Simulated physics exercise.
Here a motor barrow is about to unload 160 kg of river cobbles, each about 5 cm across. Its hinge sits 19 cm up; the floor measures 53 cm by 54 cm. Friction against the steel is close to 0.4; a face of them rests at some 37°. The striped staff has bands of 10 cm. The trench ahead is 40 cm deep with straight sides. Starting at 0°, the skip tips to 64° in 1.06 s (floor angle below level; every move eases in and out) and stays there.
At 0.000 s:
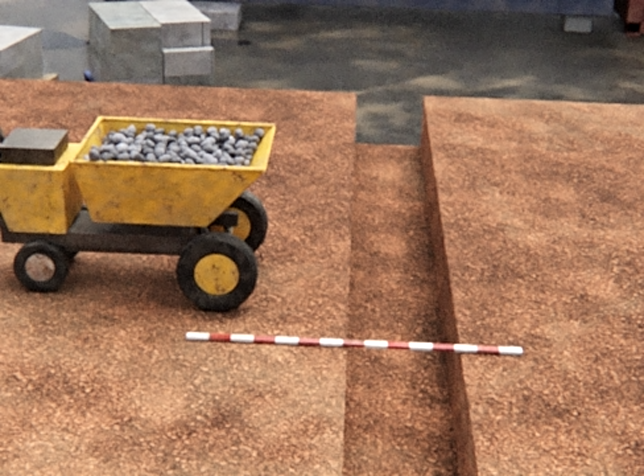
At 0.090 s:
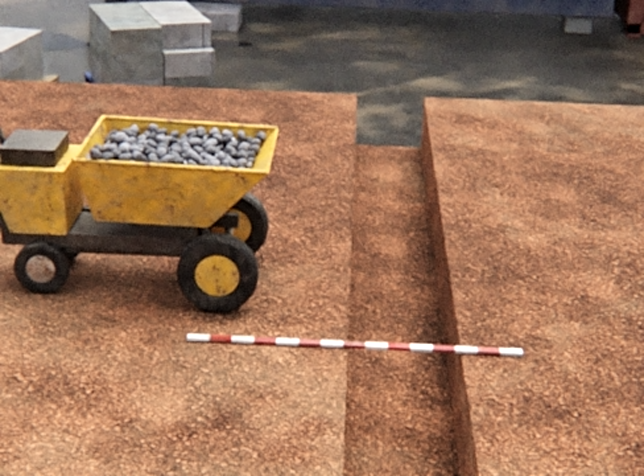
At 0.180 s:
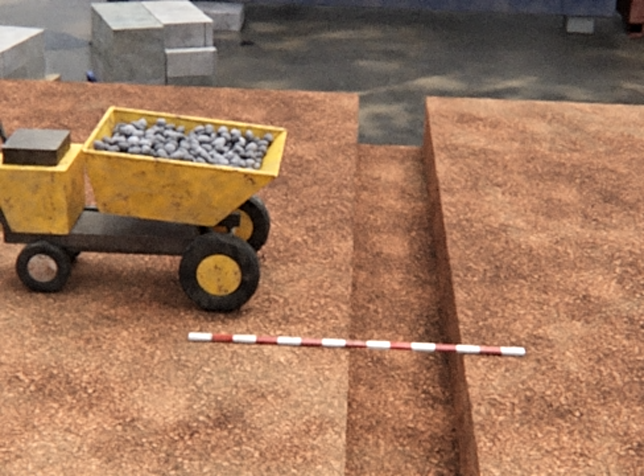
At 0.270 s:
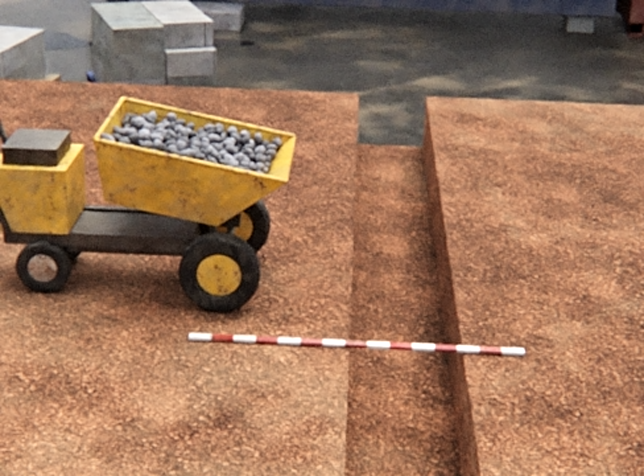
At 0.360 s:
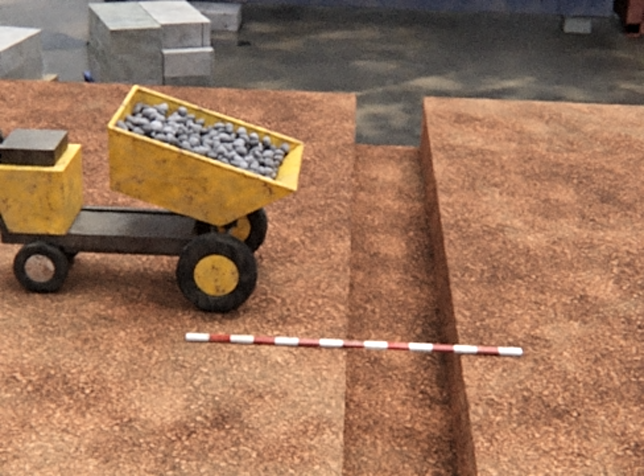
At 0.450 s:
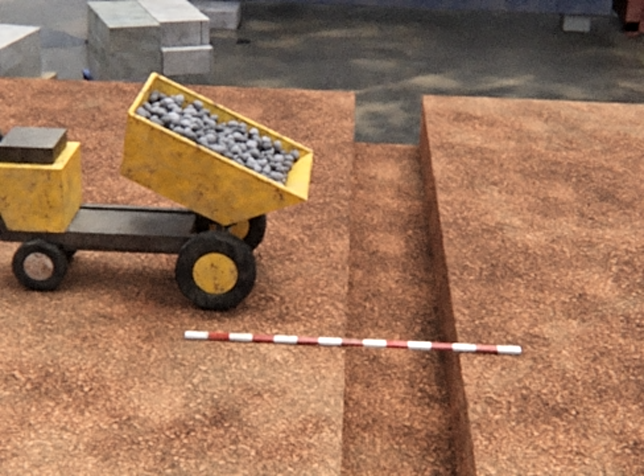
On reddish gravelly ground beside a shallow trench, a yellow motor barrow raising its skip of grey cobbles, tilting it towards the right.
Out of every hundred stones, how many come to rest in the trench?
Some 100 per cent of it.
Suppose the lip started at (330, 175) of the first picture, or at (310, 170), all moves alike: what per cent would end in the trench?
About 80 and 95 per cent.
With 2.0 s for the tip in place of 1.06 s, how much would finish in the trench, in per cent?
In that case some 100 per cent.
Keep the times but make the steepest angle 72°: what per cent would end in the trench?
In that case some 100 per cent.
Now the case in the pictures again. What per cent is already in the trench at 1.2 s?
About 25 per cent by then.
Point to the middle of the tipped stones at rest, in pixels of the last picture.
Around (395, 346).
After 0.8 s the floor is at 54°; 100 % in the skip; the foremost stones are at (328, 216).
After 1.2 s the floor is at 64°; 74 % in the skip, 2 % short of the trench, 25 % in the trench; the foremost stones are at (424, 337).
After 1.5 s the floor is at 64°; 39 % in the skip, 1 % short of the trench, 60 % in the trench; the foremost stones are at (456, 365).
After 3.5 s the floor is at 64°; 0 % in the skip, 100 % in the trench; the foremost stones are at (466, 358).
